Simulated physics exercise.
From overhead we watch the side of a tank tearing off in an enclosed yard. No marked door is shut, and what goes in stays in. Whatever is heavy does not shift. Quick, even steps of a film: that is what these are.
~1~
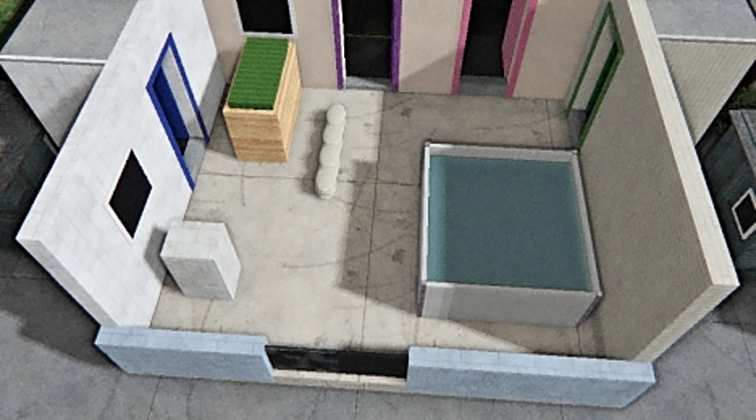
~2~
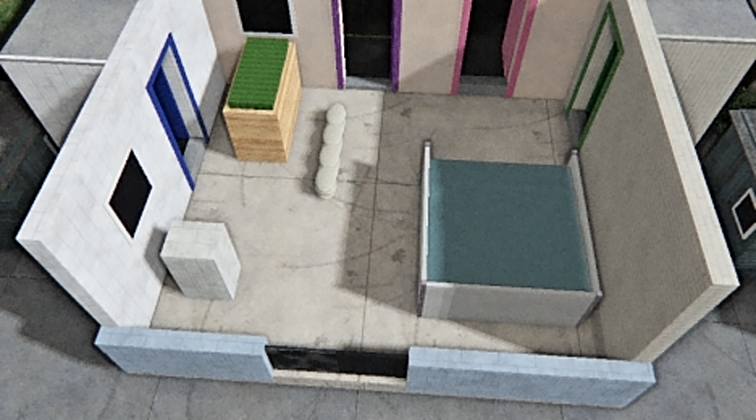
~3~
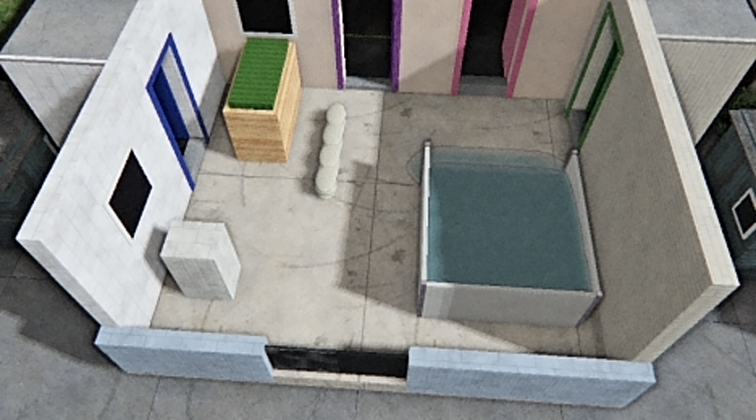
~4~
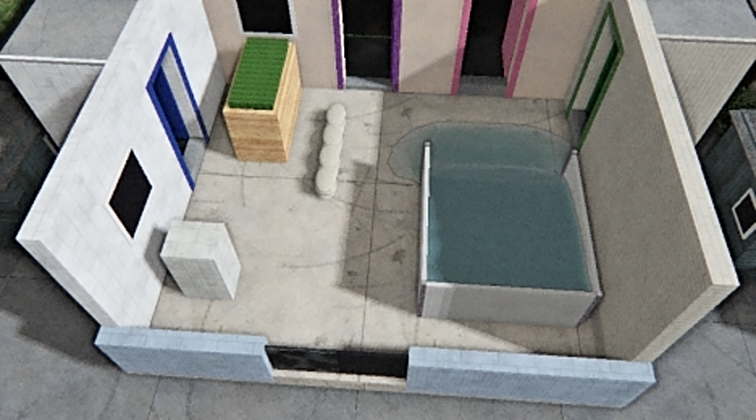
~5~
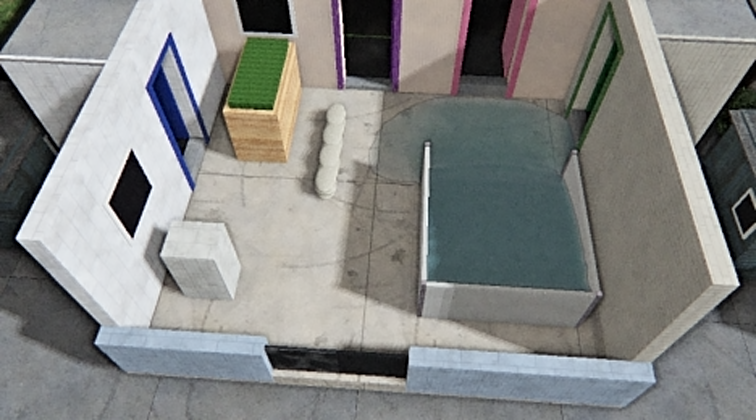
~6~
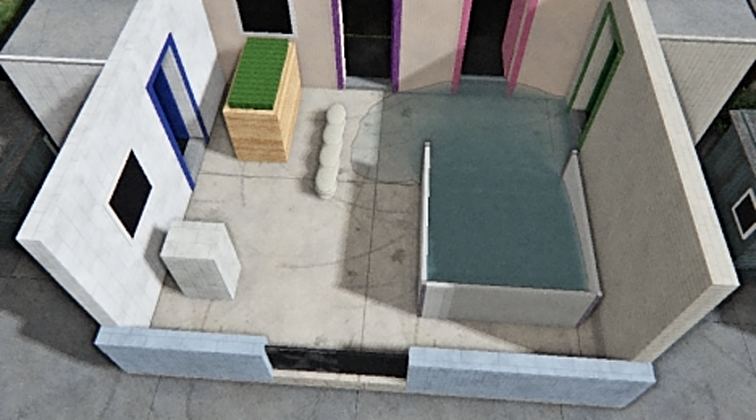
Water pours out through the tank's open far side and spreads across the yard floor.
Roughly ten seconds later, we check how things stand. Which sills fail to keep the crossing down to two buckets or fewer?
One by one: I expect the pink door to see over two buckets; I expect the green door to see over two buckets; I expect the purple door to see over two buckets; I expect the blue door to see two buckets at most.
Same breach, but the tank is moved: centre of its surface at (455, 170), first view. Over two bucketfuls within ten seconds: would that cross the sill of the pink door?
My take is that the pink door crosses the line.
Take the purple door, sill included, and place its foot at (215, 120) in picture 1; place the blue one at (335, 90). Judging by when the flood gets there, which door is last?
Last: The purple-painted one.
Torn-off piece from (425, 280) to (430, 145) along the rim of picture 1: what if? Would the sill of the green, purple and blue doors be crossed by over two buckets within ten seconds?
In that case the green door one stays within bounds, the purple door one breaks the limit and the blue door one breaks the limit.
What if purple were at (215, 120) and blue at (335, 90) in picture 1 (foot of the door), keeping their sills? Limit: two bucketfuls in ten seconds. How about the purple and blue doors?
Door by door: Purple door is spared, blue door is swamped.
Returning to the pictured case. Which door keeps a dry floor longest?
That would be the blue one.
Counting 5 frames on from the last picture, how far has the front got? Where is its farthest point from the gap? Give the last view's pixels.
I would point to (302, 88).
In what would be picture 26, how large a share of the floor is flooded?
About 75 percent.
A moment on, water covers 30 % of the floor; the pink door far over two buckets in, the green door wet at the sill, nothing in, the purple door under two buckets in, the blue door not reached.
Next, water covers 40 % of the floor; the pink door far over two buckets in, the green door over two buckets in, the purple door over two buckets in, the blue door not reached.
Then, water covers 75 % of the floor; the pink door far over two buckets in, the green door far over two buckets in, the purple door far over two buckets in, the blue door wet at the sill, nothing in.
Later, water covers 95 % of the floor; the pink door far over two buckets in, the green door far over two buckets in, the purple door far over two buckets in, the blue door wet at the sill, nothing in.
In the end, water covers 95 % of the floor; the pink door far over two buckets in, the green door far over two buckets in, the purple door far over two buckets in, the blue door wet at the sill, nothing in.
